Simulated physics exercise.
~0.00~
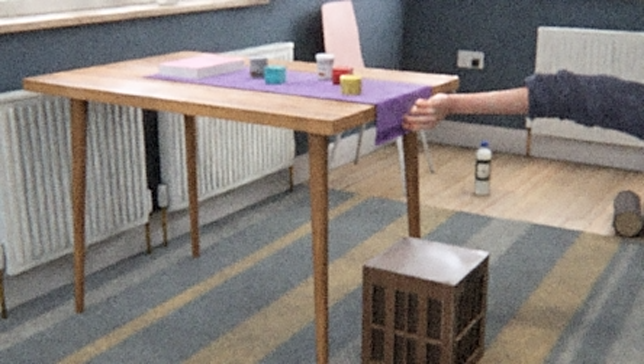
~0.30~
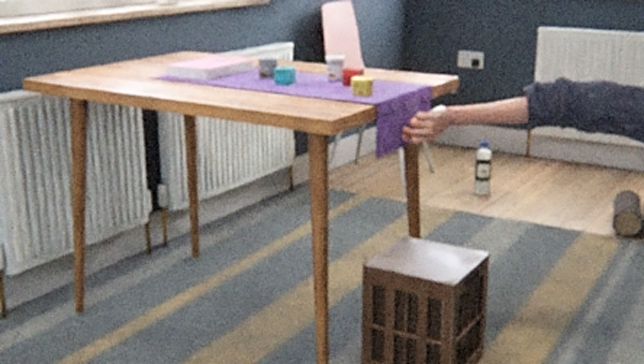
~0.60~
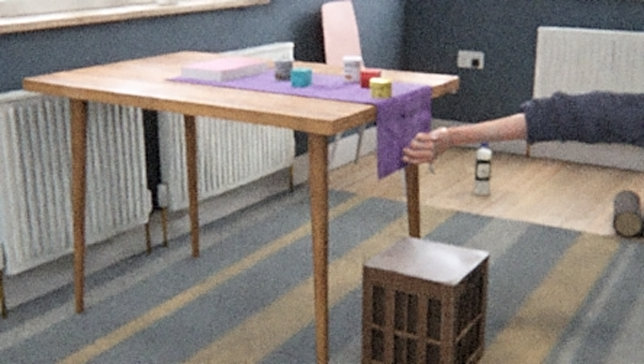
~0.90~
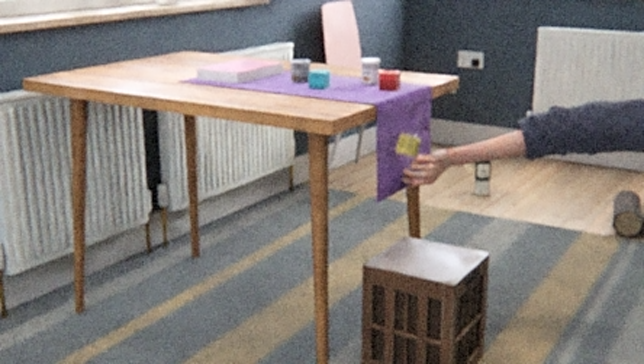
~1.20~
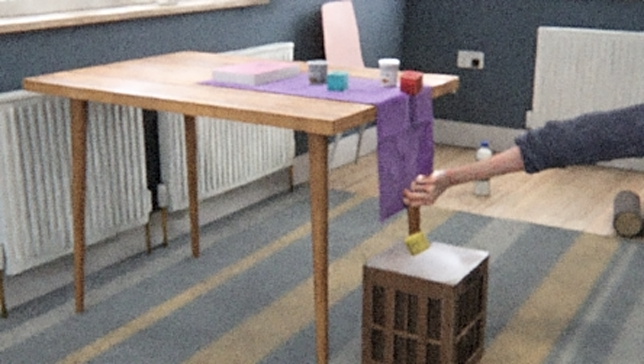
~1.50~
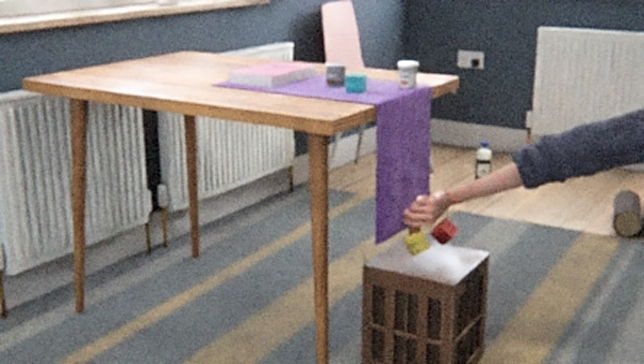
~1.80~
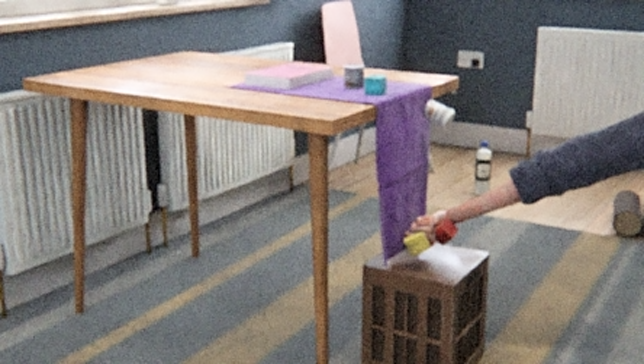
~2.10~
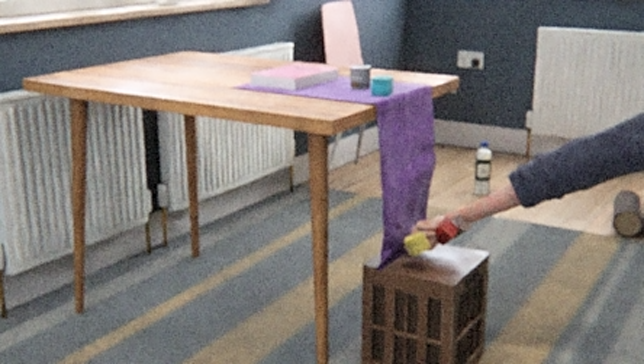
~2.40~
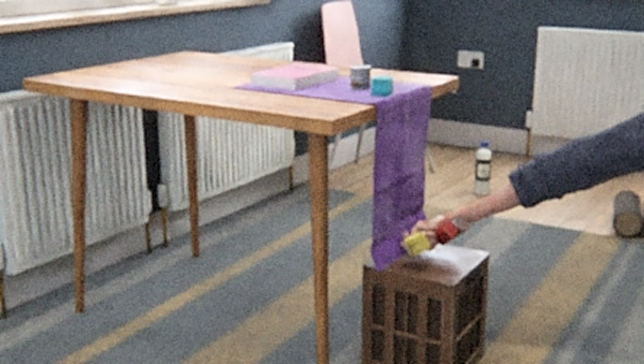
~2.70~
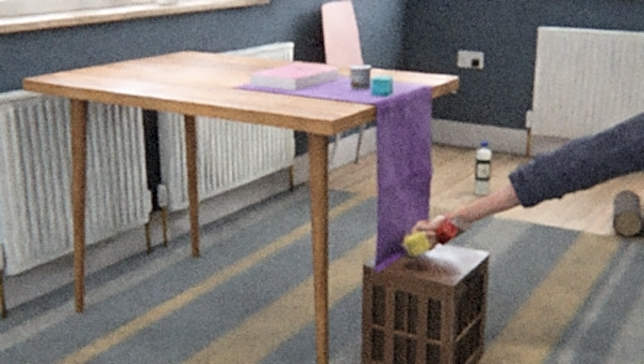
A purple cloth slides off the table as a hand pulls, and three small things fall.
